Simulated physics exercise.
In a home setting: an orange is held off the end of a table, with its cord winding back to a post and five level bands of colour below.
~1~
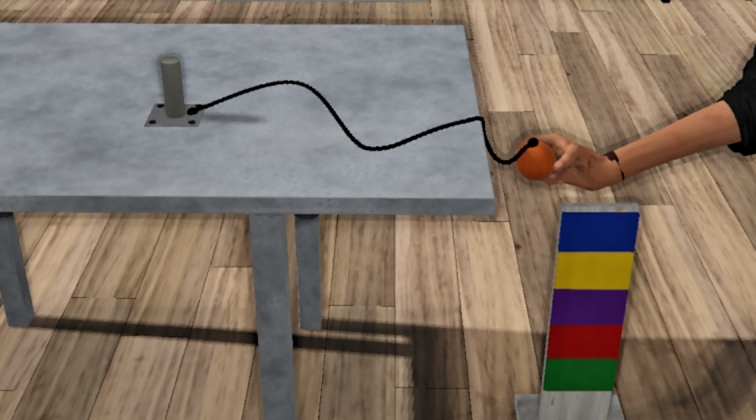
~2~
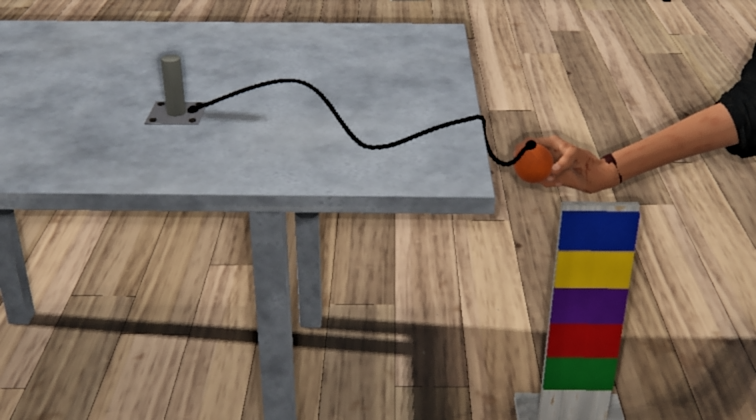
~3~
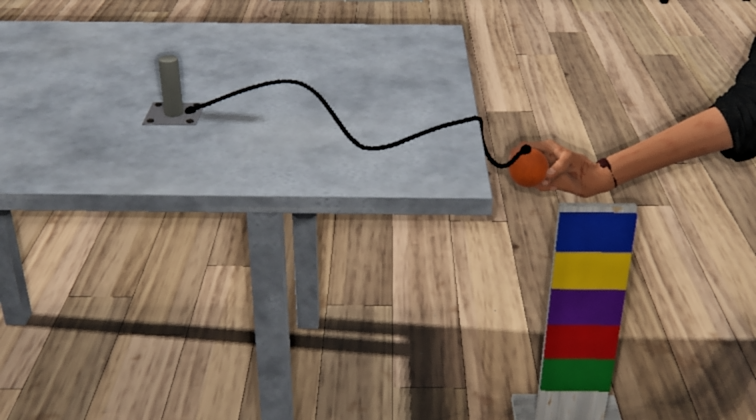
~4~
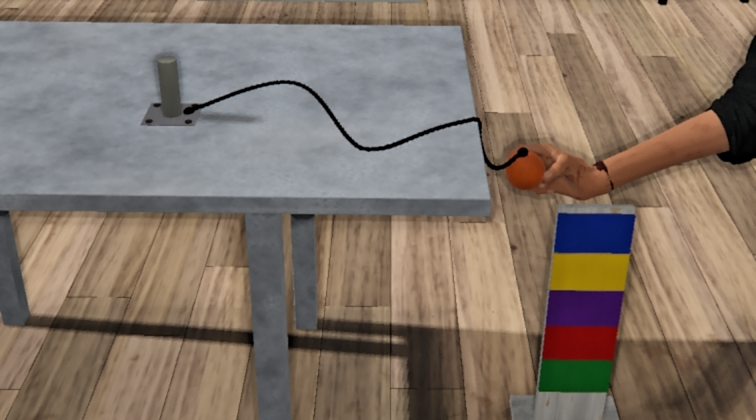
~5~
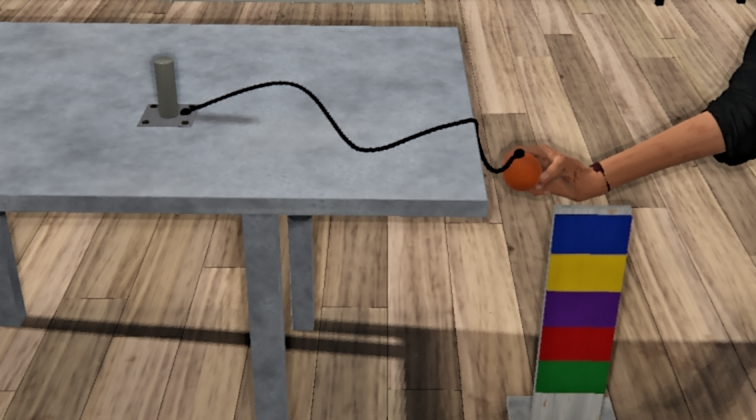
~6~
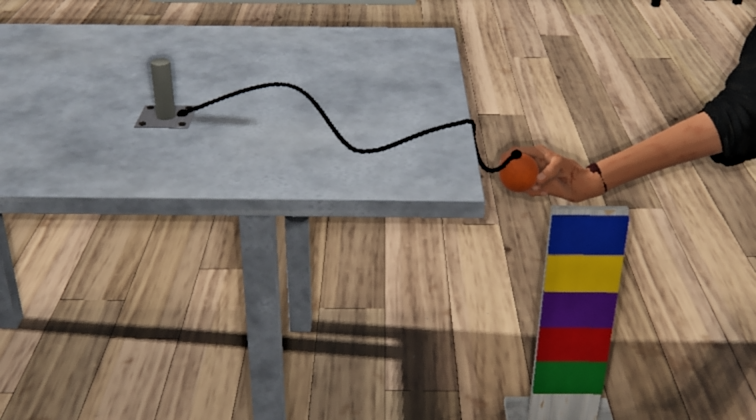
In a room with a wooden plank floor, seen from slightly above, a grey table fills the left side of the view. A black cord winds from a grey post on the tabletop to an orange ball held by a hand at right, above an upright board banded blue, yellow, purple, red and green. The hand lowers the ball slightly leftward, while the camera drifts very slightly.
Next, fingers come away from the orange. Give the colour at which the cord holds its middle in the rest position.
The cord holds it at red.
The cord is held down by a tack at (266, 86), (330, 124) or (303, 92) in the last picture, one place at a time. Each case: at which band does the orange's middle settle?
Taking the three tries in turn, you'd get purple, yellow and purple.
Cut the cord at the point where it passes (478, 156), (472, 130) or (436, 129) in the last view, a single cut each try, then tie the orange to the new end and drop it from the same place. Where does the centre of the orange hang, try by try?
Roughly at (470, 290) for the first, (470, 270) for the second and (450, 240) for the third.
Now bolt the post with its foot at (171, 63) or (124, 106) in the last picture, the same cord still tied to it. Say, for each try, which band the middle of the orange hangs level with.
Taking the two spots in turn: Purple, then purple.
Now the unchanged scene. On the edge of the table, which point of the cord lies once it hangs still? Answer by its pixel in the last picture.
(347, 145).
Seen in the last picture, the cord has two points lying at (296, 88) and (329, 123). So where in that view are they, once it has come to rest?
(327, 111) and (421, 107), approximately.
A little later, orange near (417, 313); level with purple.
Next, orange near (482, 325); level with red.
When it is over, orange near (454, 325); level with red. Its centre hangs level with the red band.
